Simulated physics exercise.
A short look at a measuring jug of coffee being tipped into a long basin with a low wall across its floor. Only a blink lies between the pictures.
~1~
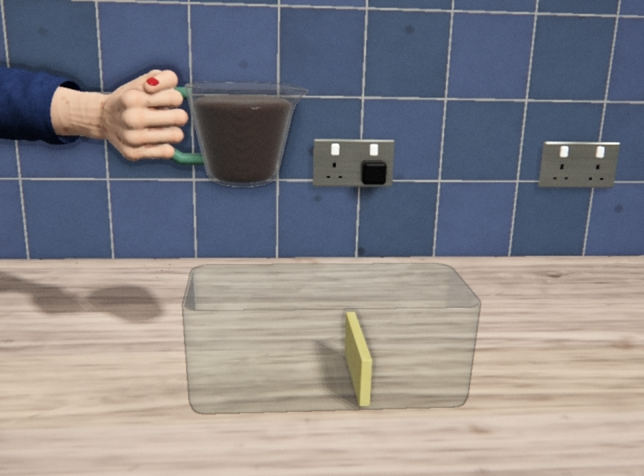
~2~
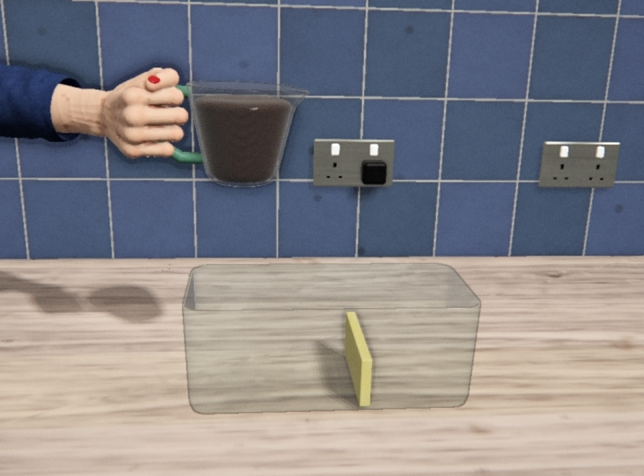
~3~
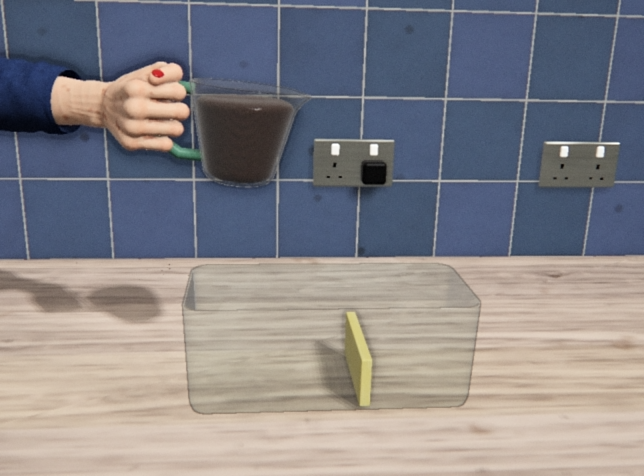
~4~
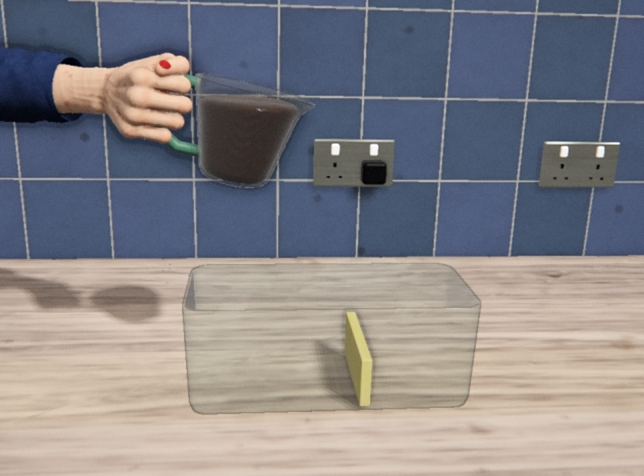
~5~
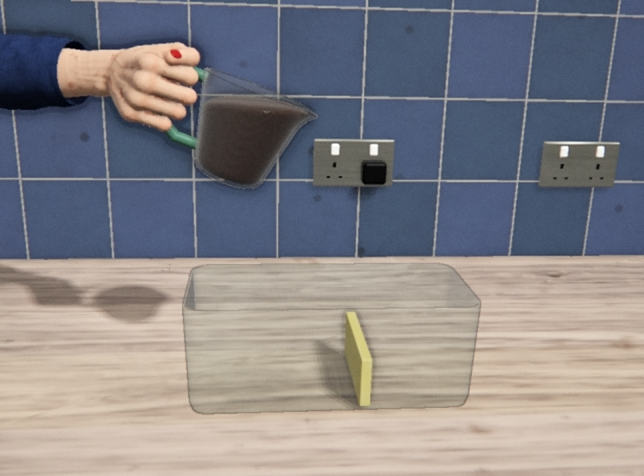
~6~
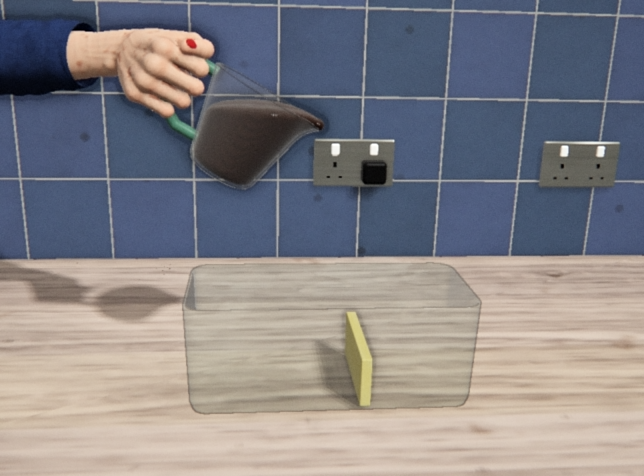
At a wooden worktop against blue tiles, a hand on the left holds a clear jug of dark brown liquid above a transparent basin with a yellow upright piece inside, then tilts it rightward until the liquid reaches the spout.
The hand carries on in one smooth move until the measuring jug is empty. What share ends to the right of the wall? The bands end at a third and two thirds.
In the end from a third to two thirds is right of the wall.
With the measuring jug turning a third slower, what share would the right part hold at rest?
It comes to 60 per cent or so.
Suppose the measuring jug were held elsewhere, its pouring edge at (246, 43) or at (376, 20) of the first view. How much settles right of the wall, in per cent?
About 5 and 70 per cent.
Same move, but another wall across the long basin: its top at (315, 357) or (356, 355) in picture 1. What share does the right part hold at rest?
In turn 90 and 55 in a hundred.
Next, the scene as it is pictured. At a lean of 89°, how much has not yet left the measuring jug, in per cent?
Roughly 40 in a hundred.
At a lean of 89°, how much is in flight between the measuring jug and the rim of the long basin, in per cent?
Near 35 %.
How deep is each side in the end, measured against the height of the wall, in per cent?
Left: 20 %. Right: 20 %.
A moment on, the measuring jug is tipped on its side and 42 per cent is still to pour, 2 is left of the wall and 20 right of it.
Next, the measuring jug is tipped right over and 5 per cent is still to pour, 37 is left of the wall and 45 right of it.
Then the measuring jug is tipped right over and 0 per cent is still to pour, 53 is left of the wall and 45 right of it.
Later the measuring jug is tipped right over and 0 per cent is still to pour, 54 is left of the wall and 45 right of it.
At rest 54 per cent lies left of the wall, 45 right of it and 1 outside.
